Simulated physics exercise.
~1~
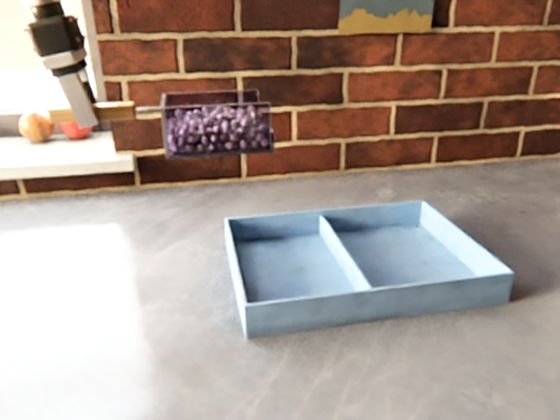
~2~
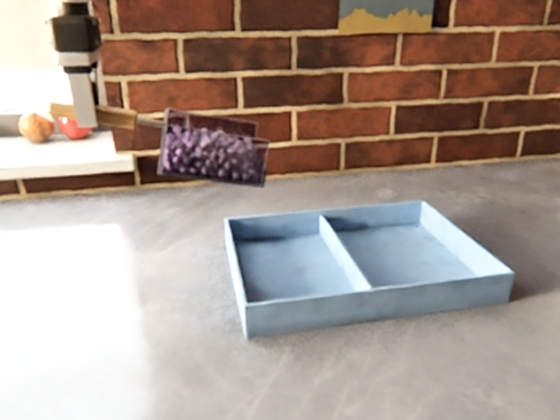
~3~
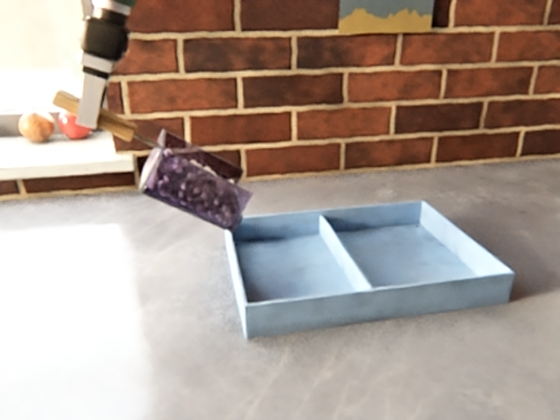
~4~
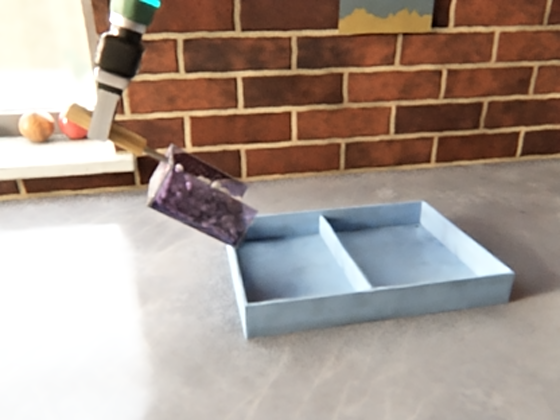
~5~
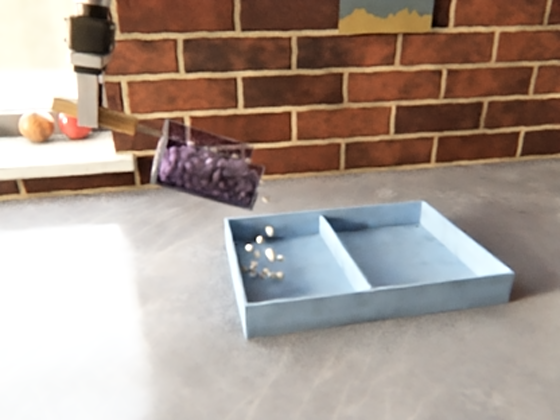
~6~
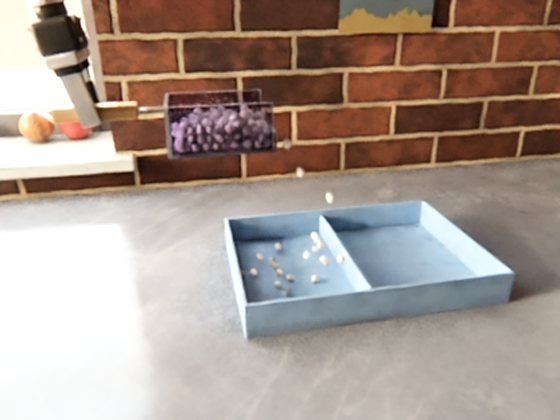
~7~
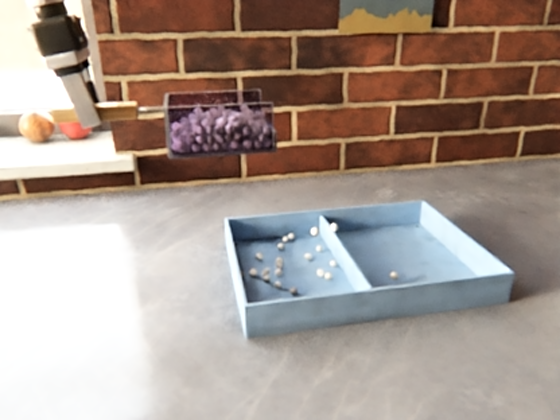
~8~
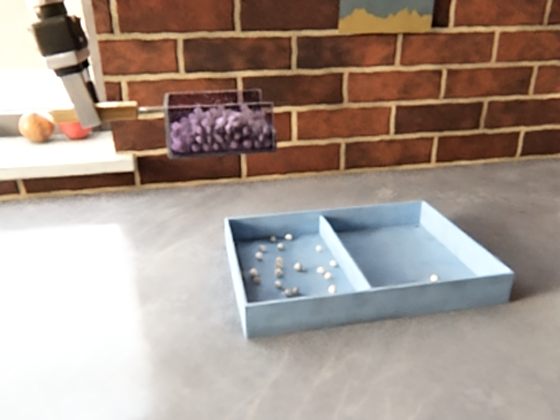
A robot arm tipped a clear box of purple beads down toward a divided blue tray, spilling a few pale-looking ones as it levelled and rose again; most stayed in the box, with a small scattering in the left section and one in the right.
